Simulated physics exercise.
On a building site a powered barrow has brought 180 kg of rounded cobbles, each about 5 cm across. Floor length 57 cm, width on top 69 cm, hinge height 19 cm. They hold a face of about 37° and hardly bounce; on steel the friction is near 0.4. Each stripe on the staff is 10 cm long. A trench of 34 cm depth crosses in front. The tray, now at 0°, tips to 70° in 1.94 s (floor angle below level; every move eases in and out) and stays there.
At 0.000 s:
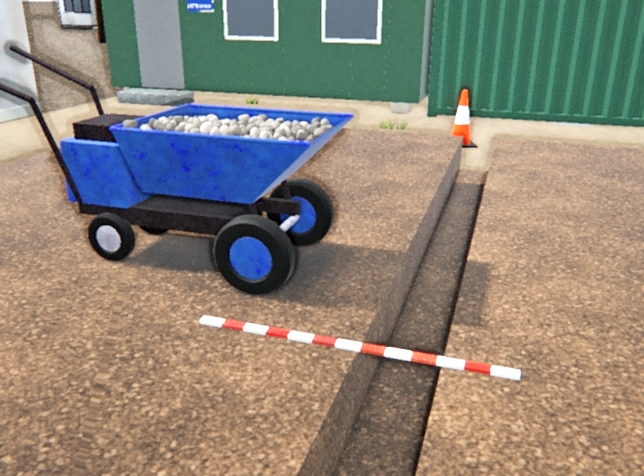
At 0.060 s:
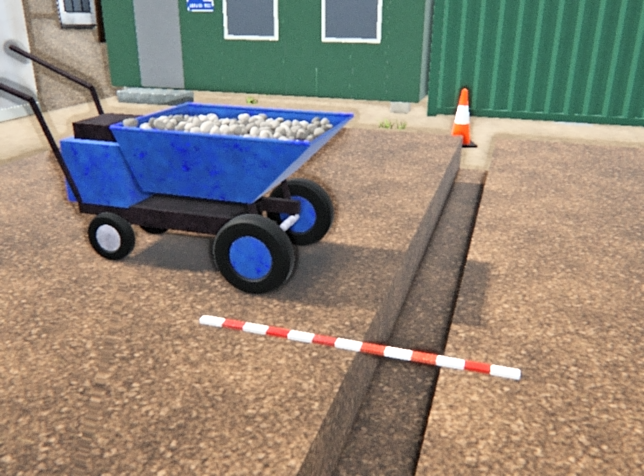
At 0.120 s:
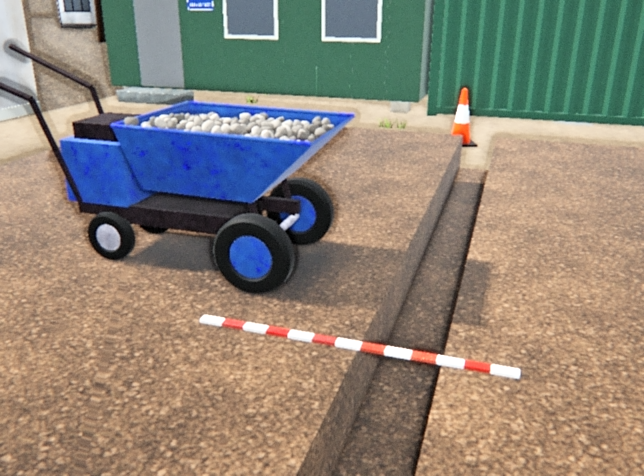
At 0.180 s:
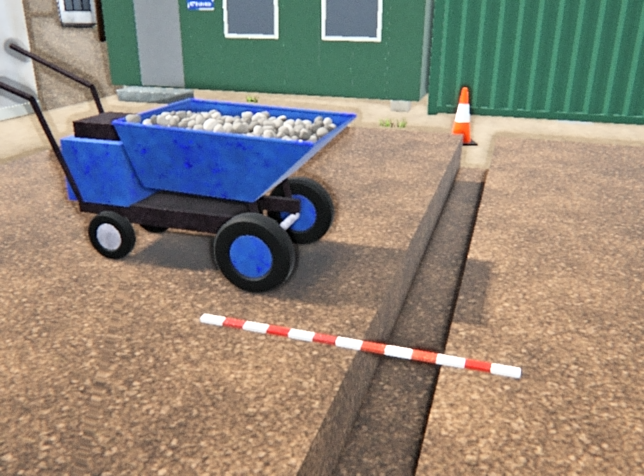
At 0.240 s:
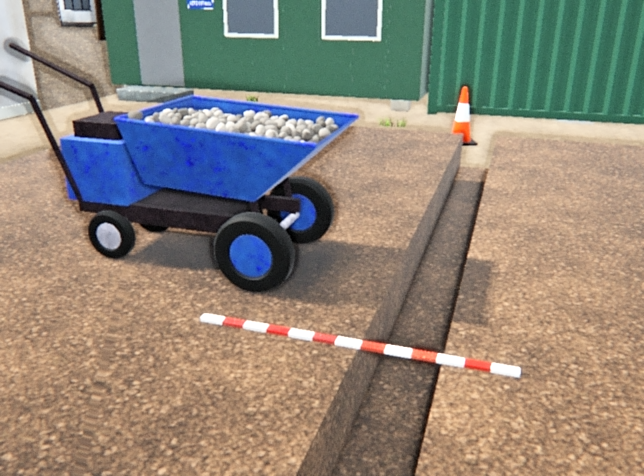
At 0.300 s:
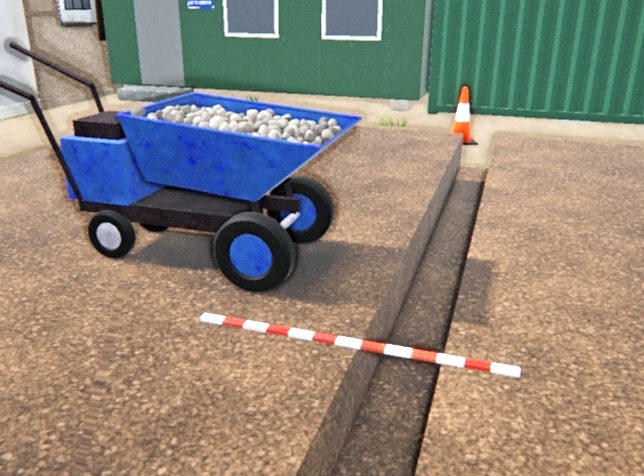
At the start, a blue barrow loaded with pale rounded stones stands level on brown ground, left of a narrow trench crossed by a red-and-white staff. The tray barely changes at first, then tilts slightly, its back edge rising a little, while the wheels stay still and the stones shift only faintly.
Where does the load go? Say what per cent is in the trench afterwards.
Some 92 per cent of it.
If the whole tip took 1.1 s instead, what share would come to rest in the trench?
In that case some 85 per cent.
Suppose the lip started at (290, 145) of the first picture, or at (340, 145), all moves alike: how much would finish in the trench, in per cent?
Near 100 per cent from the first place, 60 from the second.
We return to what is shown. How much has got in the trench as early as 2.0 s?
About 65 per cent by then.
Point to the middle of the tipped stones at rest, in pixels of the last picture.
Their middle is at about (426, 325).
After 1.5 s the floor is at 59°; 97 % in the tray, 3 % in the trench; the foremost stones are at (421, 254).
After 2.0 s the floor is at 70°; 31 % in the tray, 63 % in the trench, 6 % past the trench; the foremost stones are at (532, 311).
After 2.4 s the floor is at 70°; 8 % in the tray, 84 % in the trench, 8 % past the trench; the foremost stones are at (573, 289).
After 4.3 s the floor is at 70°; 0 % in the tray, 92 % in the trench, 8 % past the trench; the foremost stones are at (581, 288).
